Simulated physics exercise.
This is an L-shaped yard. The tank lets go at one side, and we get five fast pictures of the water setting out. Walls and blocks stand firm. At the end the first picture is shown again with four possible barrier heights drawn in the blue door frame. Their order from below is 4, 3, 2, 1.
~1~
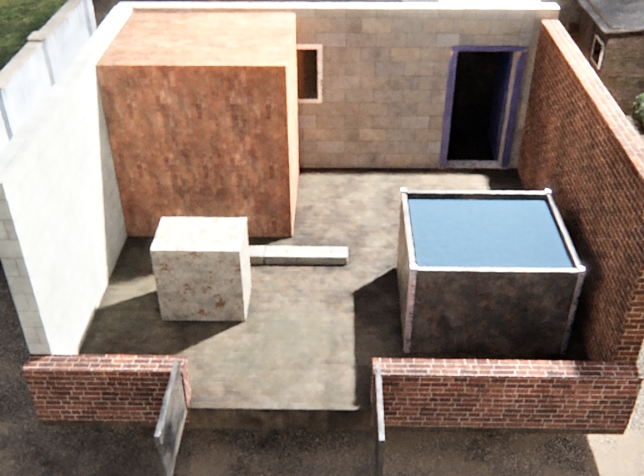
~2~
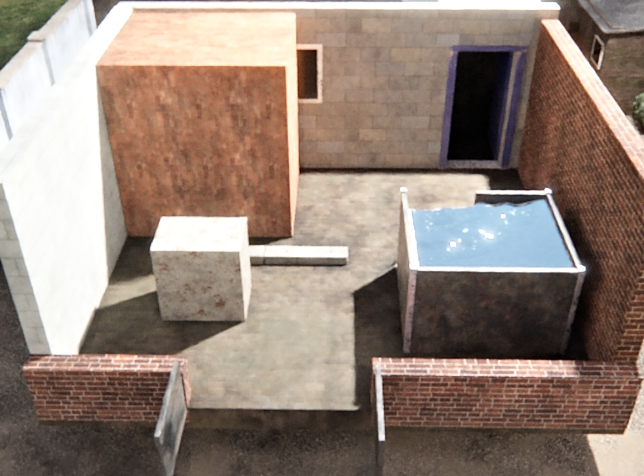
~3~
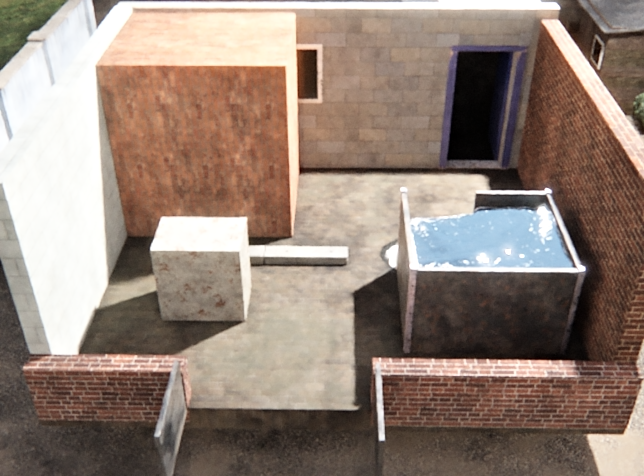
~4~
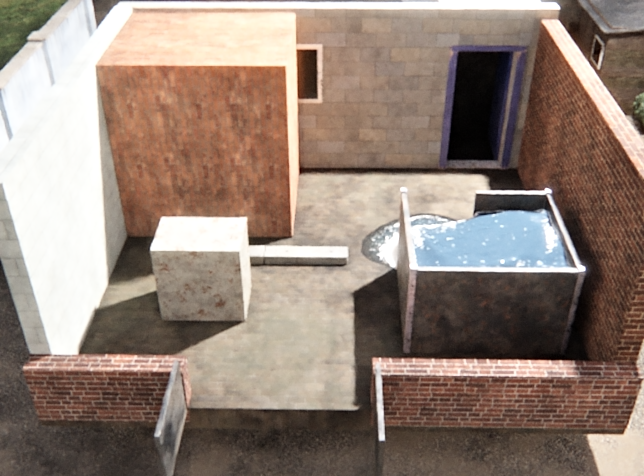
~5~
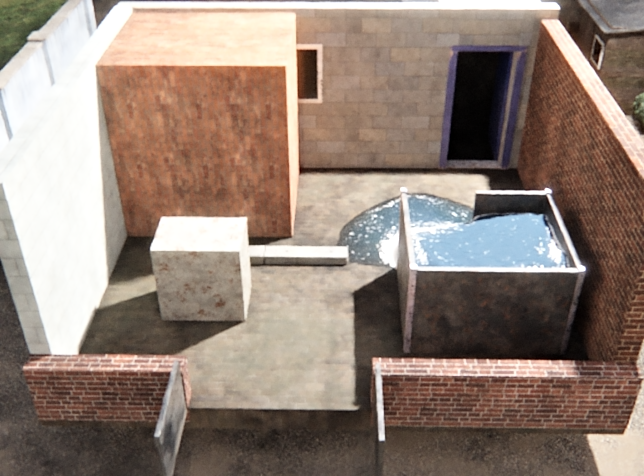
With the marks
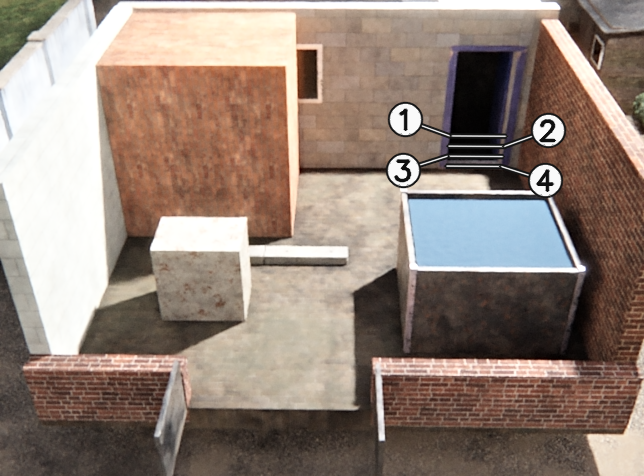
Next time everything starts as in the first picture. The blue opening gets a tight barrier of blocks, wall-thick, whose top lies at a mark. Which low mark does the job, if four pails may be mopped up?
I would pick height 2.
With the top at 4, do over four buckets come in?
Yes.
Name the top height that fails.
Here it is height 3.
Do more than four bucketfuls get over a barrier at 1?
No, not at all.
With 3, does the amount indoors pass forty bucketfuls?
No.
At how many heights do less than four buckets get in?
Two of them.
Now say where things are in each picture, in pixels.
In the first picture, water in the tank at rest, its middle at (485, 233); foot of the blue doorway at (473, 168); open gate at (279, 354).
In the second picture, water covers 1 % of the ground, its front hidden from here.
In the third picture, front seen at (386, 255), 4 % of the ground wet.
In the fourth picture, front seen at (385, 235), 8 % of the ground wet.
In the fifth picture, front seen at (405, 196), 15 % of the ground wet.
On the marked copy, 1 at (477, 136); 2 at (476, 146); 3 at (475, 156); 4 at (473, 166); from the bottom up 4, 3, 2, 1.
Choosing 1, nothing gets over.
Choosing 2, a splash gets over, under a bucket.
Choosing 3, some 15 bucketfuls get in.
Choosing 4, dozens of bucketfuls pour in.
